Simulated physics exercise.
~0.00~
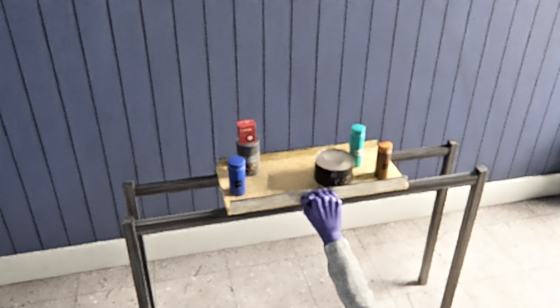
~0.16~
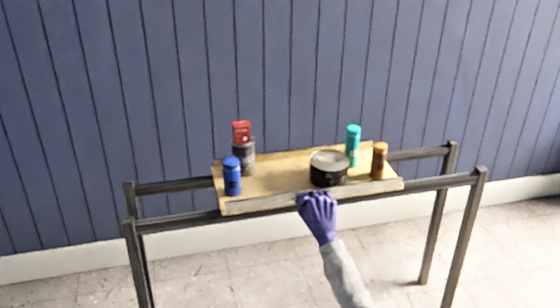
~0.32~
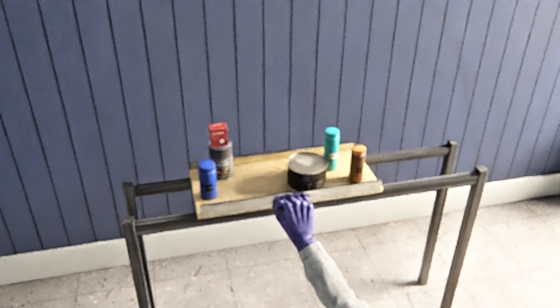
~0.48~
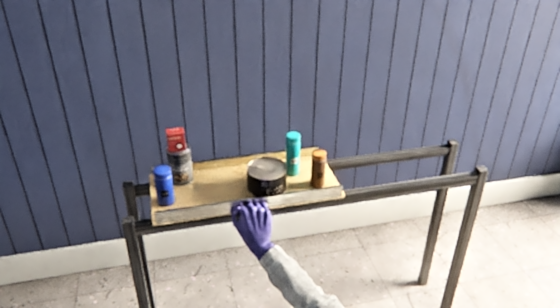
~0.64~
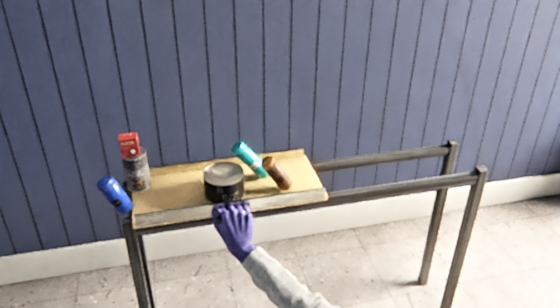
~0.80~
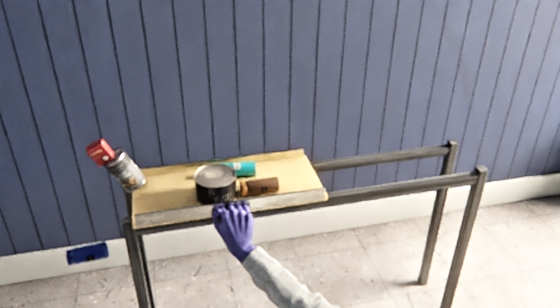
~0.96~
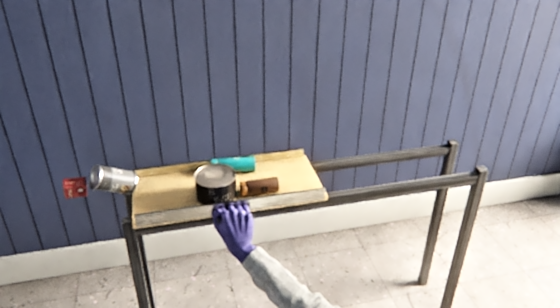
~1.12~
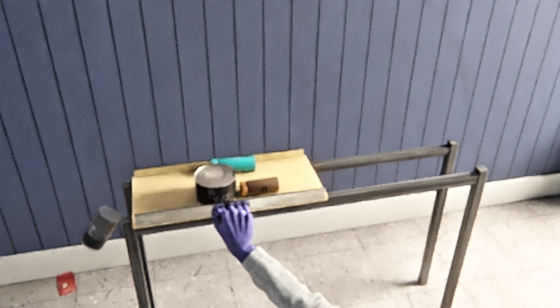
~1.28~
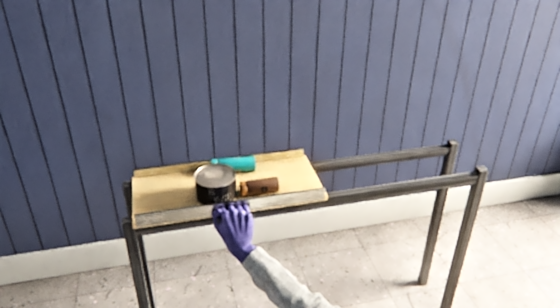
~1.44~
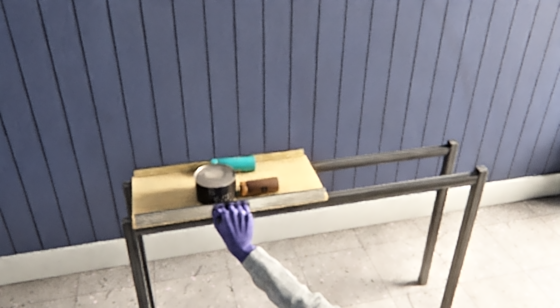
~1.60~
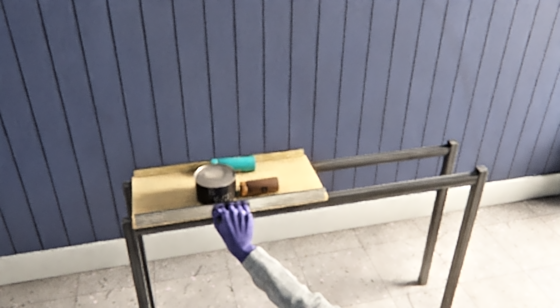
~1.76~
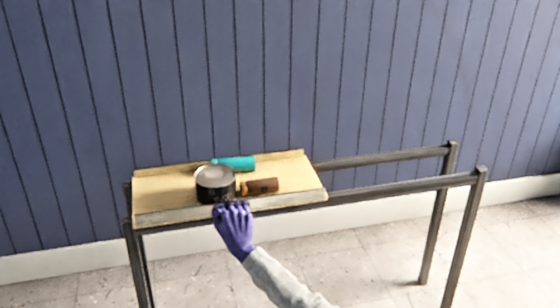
A purple-gloved hand in a grey sleeve grips the front edge of a wooden tray resting on a dark metal frame, seen from slightly above against blue panelled boards. A red carton sits on a grey tin behind a blue shaker at left, with a black tub, turquoise shaker and brown shaker toward the right. The hand slides the tray left, faster and faster, until it stops abruptly at the frame's end. The shakers tip, and the blue one drops off the left end, followed by the carton and tin. The tub stays upright beside the two toppled shakers.
